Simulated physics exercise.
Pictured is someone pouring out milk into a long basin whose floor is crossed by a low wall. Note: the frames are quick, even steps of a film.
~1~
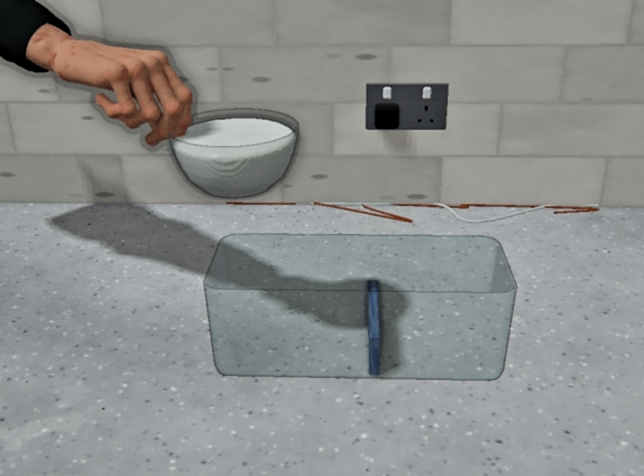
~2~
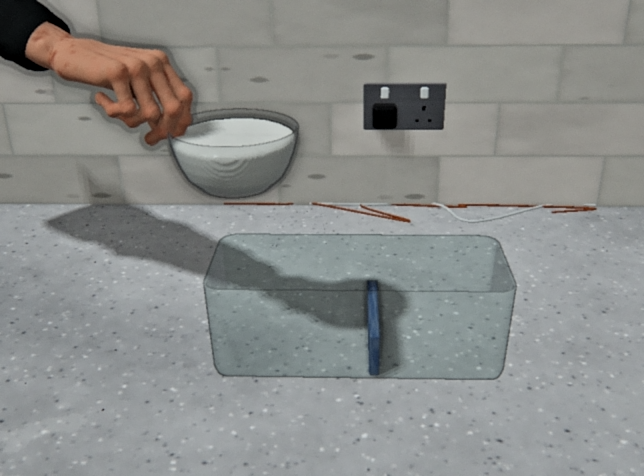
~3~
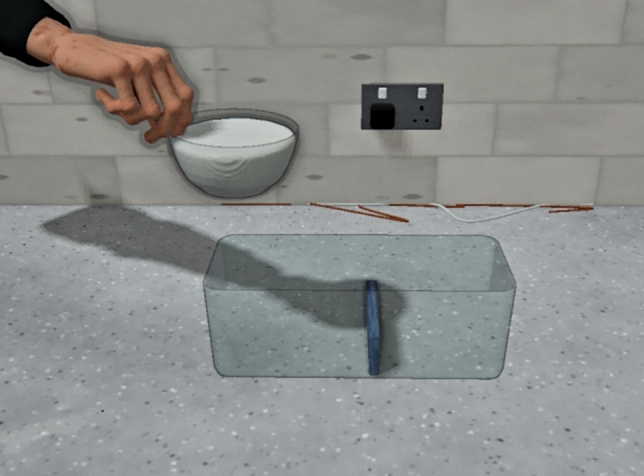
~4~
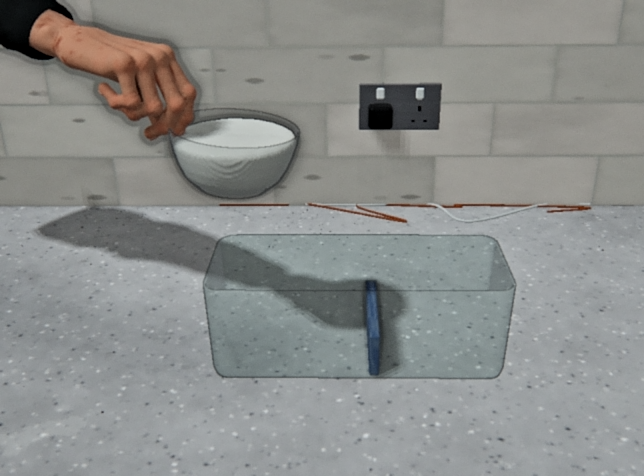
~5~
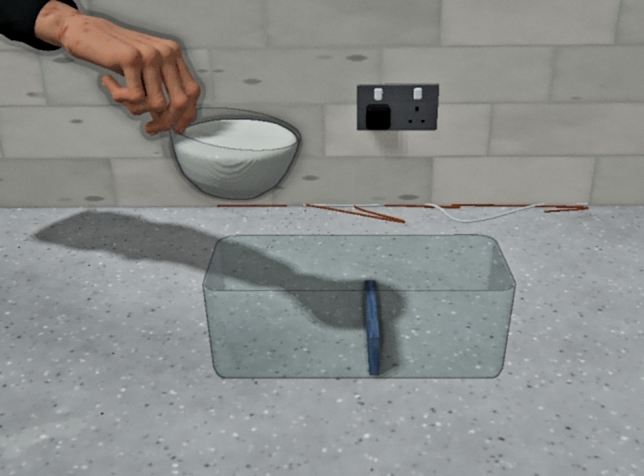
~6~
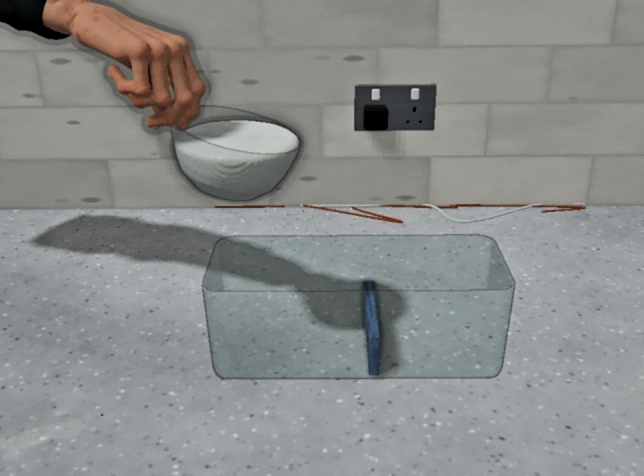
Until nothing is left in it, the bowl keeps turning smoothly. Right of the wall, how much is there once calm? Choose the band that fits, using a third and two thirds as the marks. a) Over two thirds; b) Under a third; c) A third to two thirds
Under a third (b).
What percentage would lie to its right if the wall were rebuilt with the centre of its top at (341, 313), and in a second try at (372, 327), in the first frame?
In order, 75 and 35 in a hundred.
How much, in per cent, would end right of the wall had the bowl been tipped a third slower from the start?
Near 25 parts in a hundred.
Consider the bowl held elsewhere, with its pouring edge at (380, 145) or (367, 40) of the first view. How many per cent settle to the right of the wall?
In order, roughly 100 percent and 95 percent.
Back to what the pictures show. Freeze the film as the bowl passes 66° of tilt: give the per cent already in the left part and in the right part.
About 15 % left and about 5 % right.
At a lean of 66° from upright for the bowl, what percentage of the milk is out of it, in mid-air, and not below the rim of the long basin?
Estimated at 35 per cent or so.
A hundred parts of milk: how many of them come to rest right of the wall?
About 20 percent.
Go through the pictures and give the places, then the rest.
In the first frame, it leans 0°; its right rim is at (298, 128); the milk meets the walls at (175, 134) and (296, 135); the long basin's rim runs from (213, 261) to (507, 264); the wall's top is at (374, 308).
In the second frame, it leans 1°; its right rim is at (298, 129); the milk meets the walls at (174, 134) and (295, 135).
In the third frame, it leans 2°; its right rim is at (298, 131); the milk meets the walls at (174, 133) and (295, 136).
In the fourth frame, it leans 5°; its right rim is at (299, 134); the milk meets the walls at (176, 133) and (296, 137).
In the fifth frame, it leans 9°; its right rim is at (300, 139); the milk meets the walls at (176, 134) and (297, 138).
In the sixth frame, it leans 14°; its right rim is at (300, 145); the milk meets the walls at (178, 136) and (299, 140).
A moment on, the bowl is tipped part way and 44 per cent is still to pour, 17 is left of the wall and 3 right of it.
Next, the bowl is tipped on its side and 5 per cent is still to pour, 70 is left of the wall and 17 right of it.
Then the bowl is tipped on its side and 0 per cent is still to pour, 82 is left of the wall and 18 right of it.
Later the bowl is tipped on its side and 0 per cent is still to pour, 82 is left of the wall and 18 right of it.
In the end 82 per cent lies left of the wall, 18 right of it and 1 outside.
